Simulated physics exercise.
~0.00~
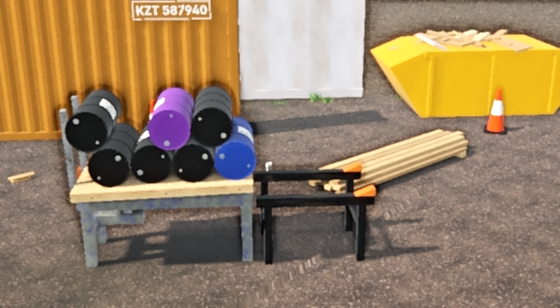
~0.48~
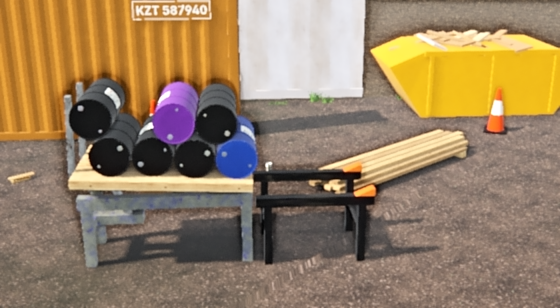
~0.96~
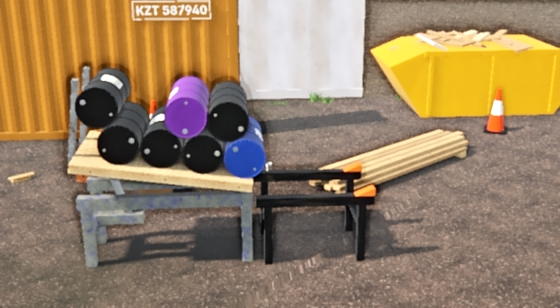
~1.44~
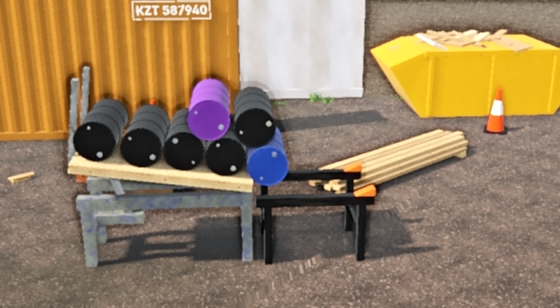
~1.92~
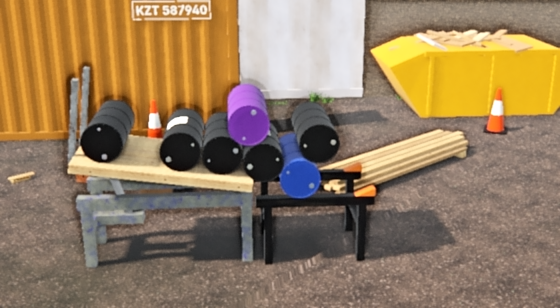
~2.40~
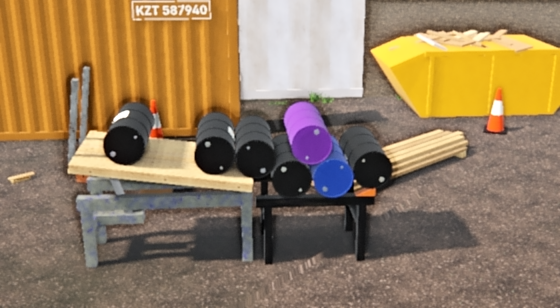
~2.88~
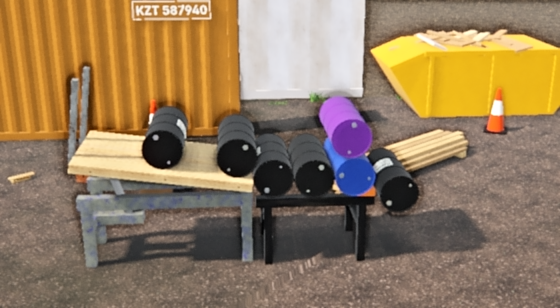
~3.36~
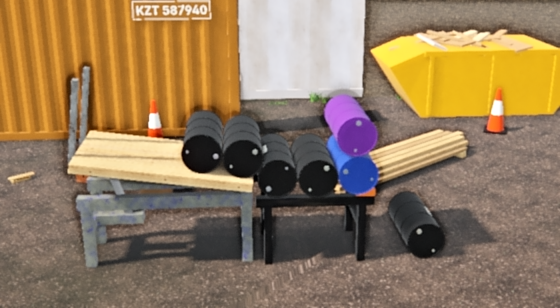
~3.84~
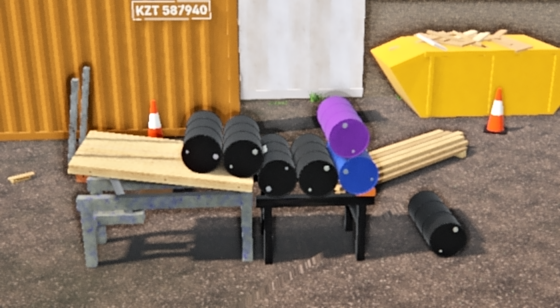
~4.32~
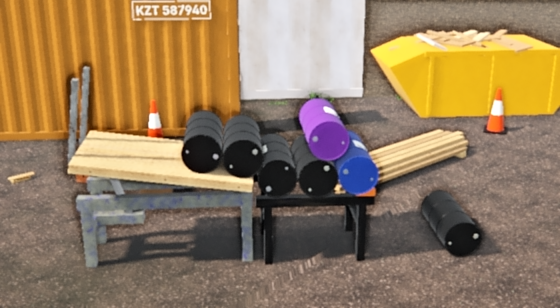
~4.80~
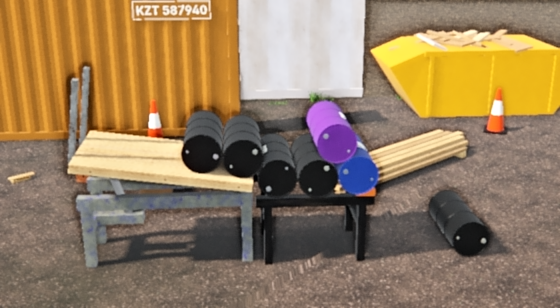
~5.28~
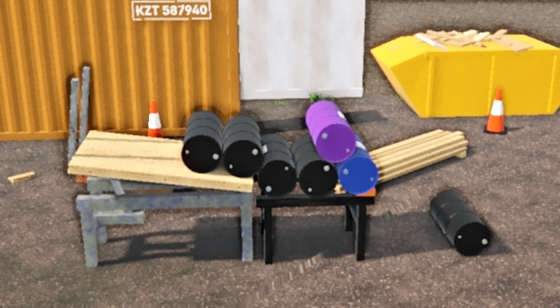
In this clip, a wooden table piled with black, purple and blue drums tilts, and they roll right onto a low black rack. One black drum drops off the far end to the ground, while blue stops at the rack's end with purple resting on top of neighbouring drums.
